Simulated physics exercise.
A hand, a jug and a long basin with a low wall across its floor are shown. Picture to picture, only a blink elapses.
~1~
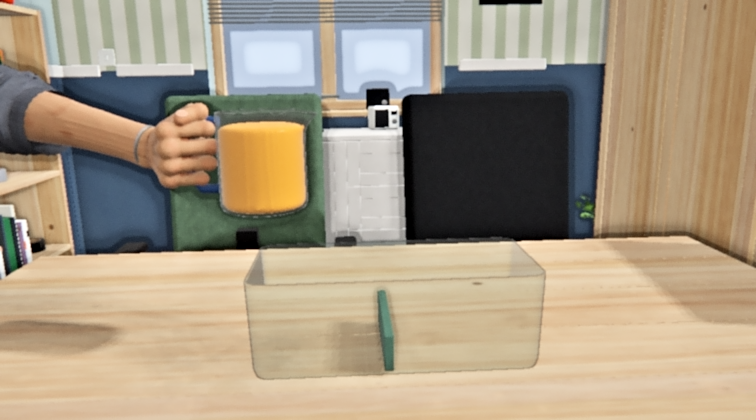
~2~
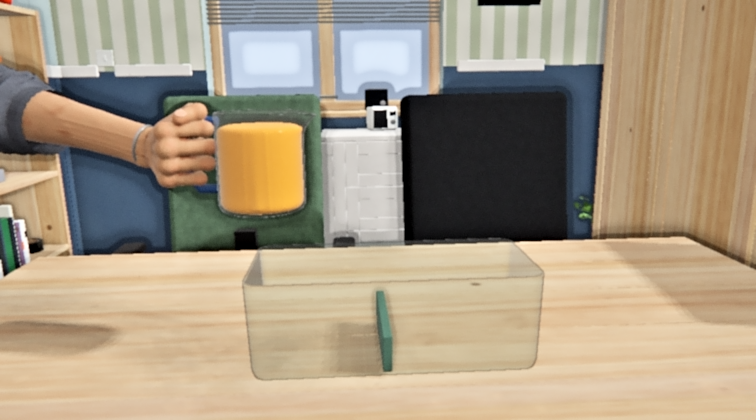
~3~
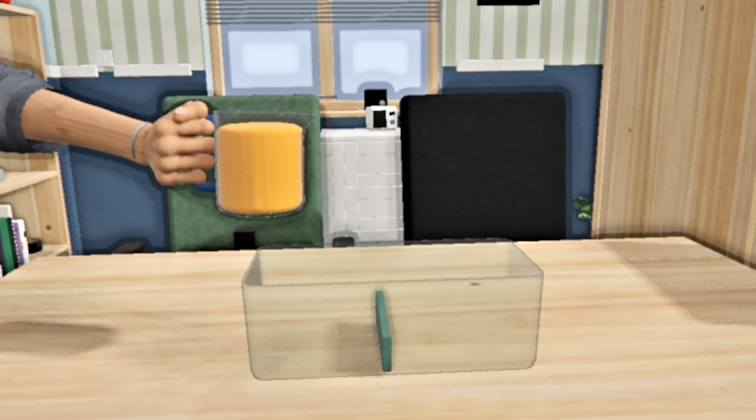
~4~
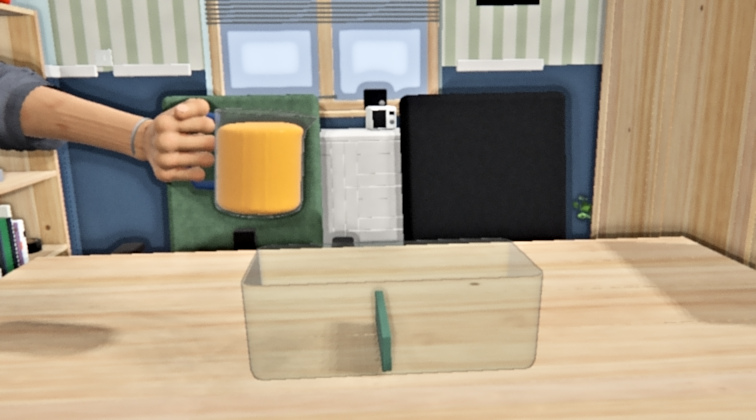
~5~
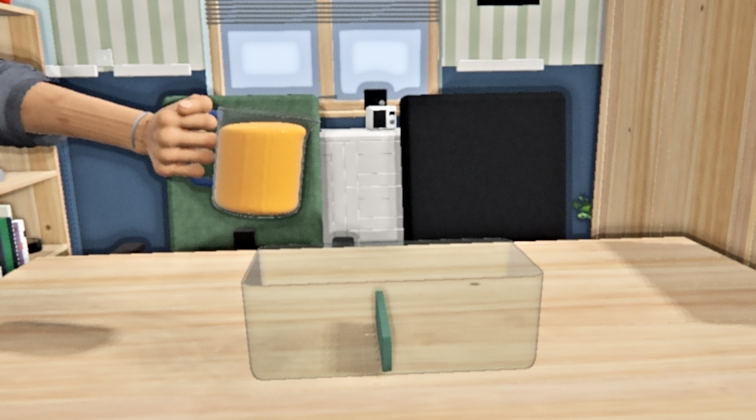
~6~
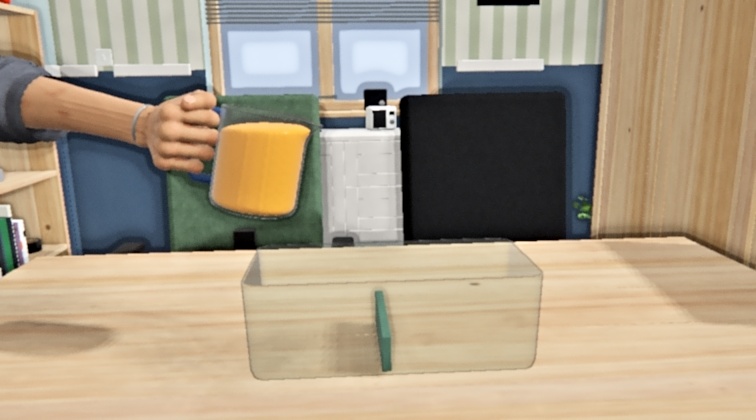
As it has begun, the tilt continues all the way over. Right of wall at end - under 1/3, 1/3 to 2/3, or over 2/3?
Lands in the middle band.
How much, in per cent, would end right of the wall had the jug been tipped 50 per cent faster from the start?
Near 35 in a hundred.
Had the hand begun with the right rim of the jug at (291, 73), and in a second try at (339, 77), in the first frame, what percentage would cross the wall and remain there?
The first gives 15 %, the second 90 %.
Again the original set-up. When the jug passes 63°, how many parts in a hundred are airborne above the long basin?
Near 15 parts in a hundred.
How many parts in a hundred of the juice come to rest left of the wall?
Share approx. 55 %.
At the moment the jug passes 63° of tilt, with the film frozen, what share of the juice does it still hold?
Near 80 percent is still in there.
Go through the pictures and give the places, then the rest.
Tilt 0°; pouring edge (317, 112); surface from (220, 128) to (304, 126); the long basin's rim runs from (253, 265) to (528, 256); the wall's top is at (385, 312), in the first picture.
Tilt 0°; pouring edge (316, 113); surface from (219, 128) to (303, 127), in the second picture.
Tilt 2°; pouring edge (316, 115); surface from (219, 127) to (303, 127), in the third picture.
Tilt 4°; pouring edge (318, 117); surface from (220, 128) to (304, 128), in the fourth picture.
Tilt 8°; pouring edge (320, 121); surface from (221, 129) to (307, 128), in the fifth picture.
Tilt 12°; pouring edge (323, 125); surface from (223, 128) to (310, 128), in the sixth picture.
A moment on, the tilt is 63° and 82 per cent is still to pour, 2 is left of the wall and 3 right of it.
Next, the tilt is 94° and 34 per cent is still to pour, 16 is left of the wall and 31 right of it.
Then the tilt is 99° and 7 per cent is still to pour, 46 is left of the wall and 43 right of it.
Later the tilt is 99° and 1 per cent is still to pour, 54 is left of the wall and 44 right of it.
At rest 55 per cent lies left of the wall, 44 right of it and 1 outside.
